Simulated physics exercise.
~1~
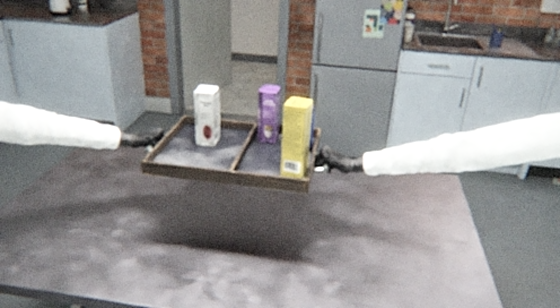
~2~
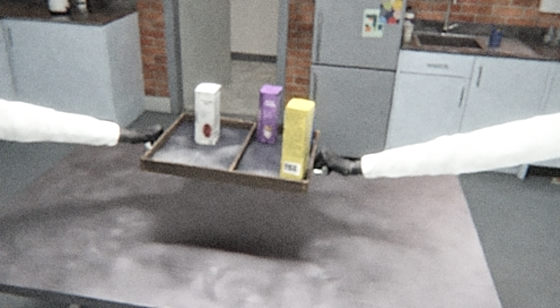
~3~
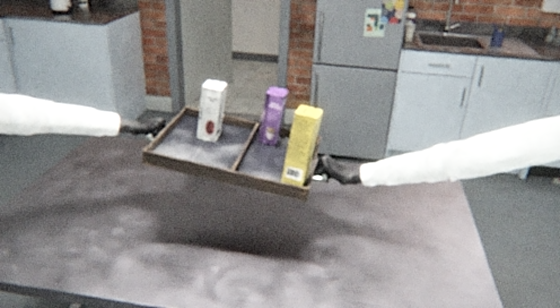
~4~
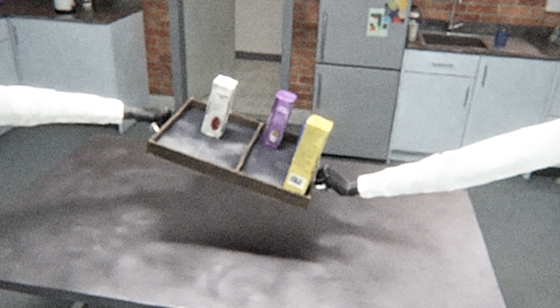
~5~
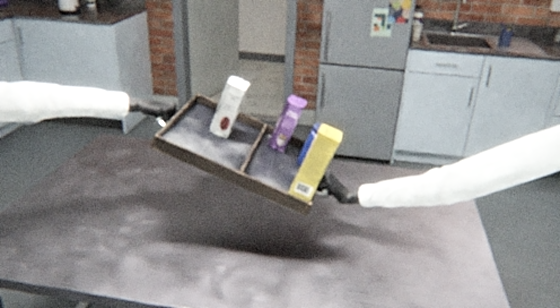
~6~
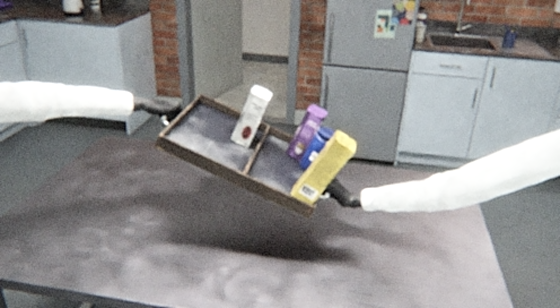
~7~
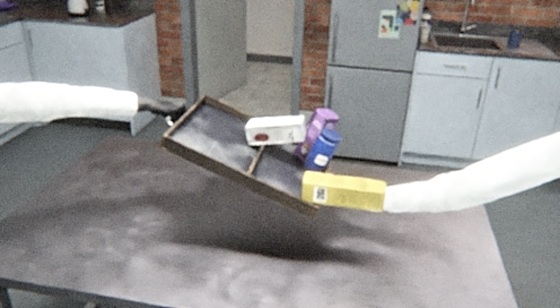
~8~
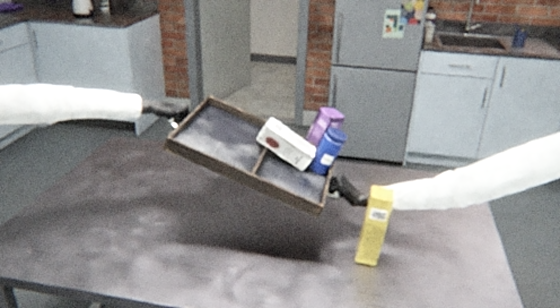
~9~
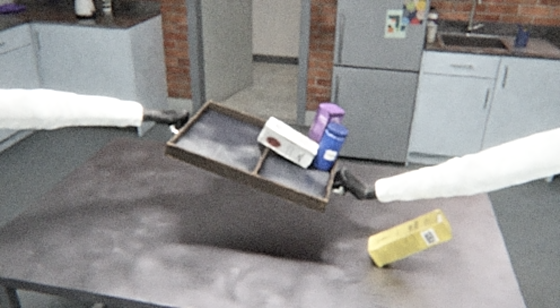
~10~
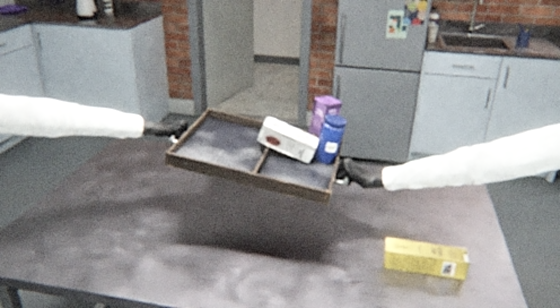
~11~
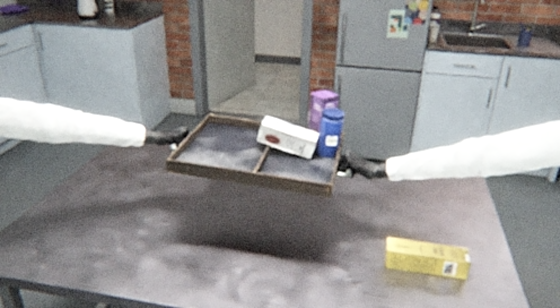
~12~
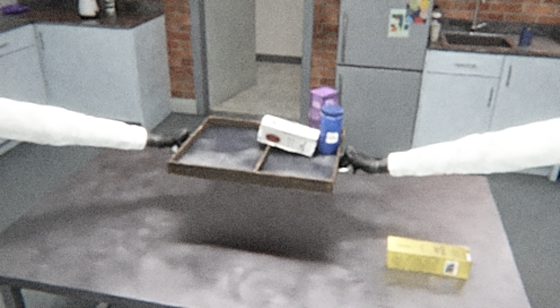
A wooden tray with a rim and cross bar is held by two white-sleeved arms above a grey table in a kitchen, facing a fridge and brick wall. A white carton stands left of the bar, with a purple carton, a yellow carton and a hidden blue jar to the right. The tray tilts, right edge down, and the cartons lean, revealing the jar. The yellow carton tumbles off the right edge onto the table, while the white one topples against the bar. The hands level the tray, leaving the white carton lying down, the purple carton and jar upright, and the yellow carton flat on the table.
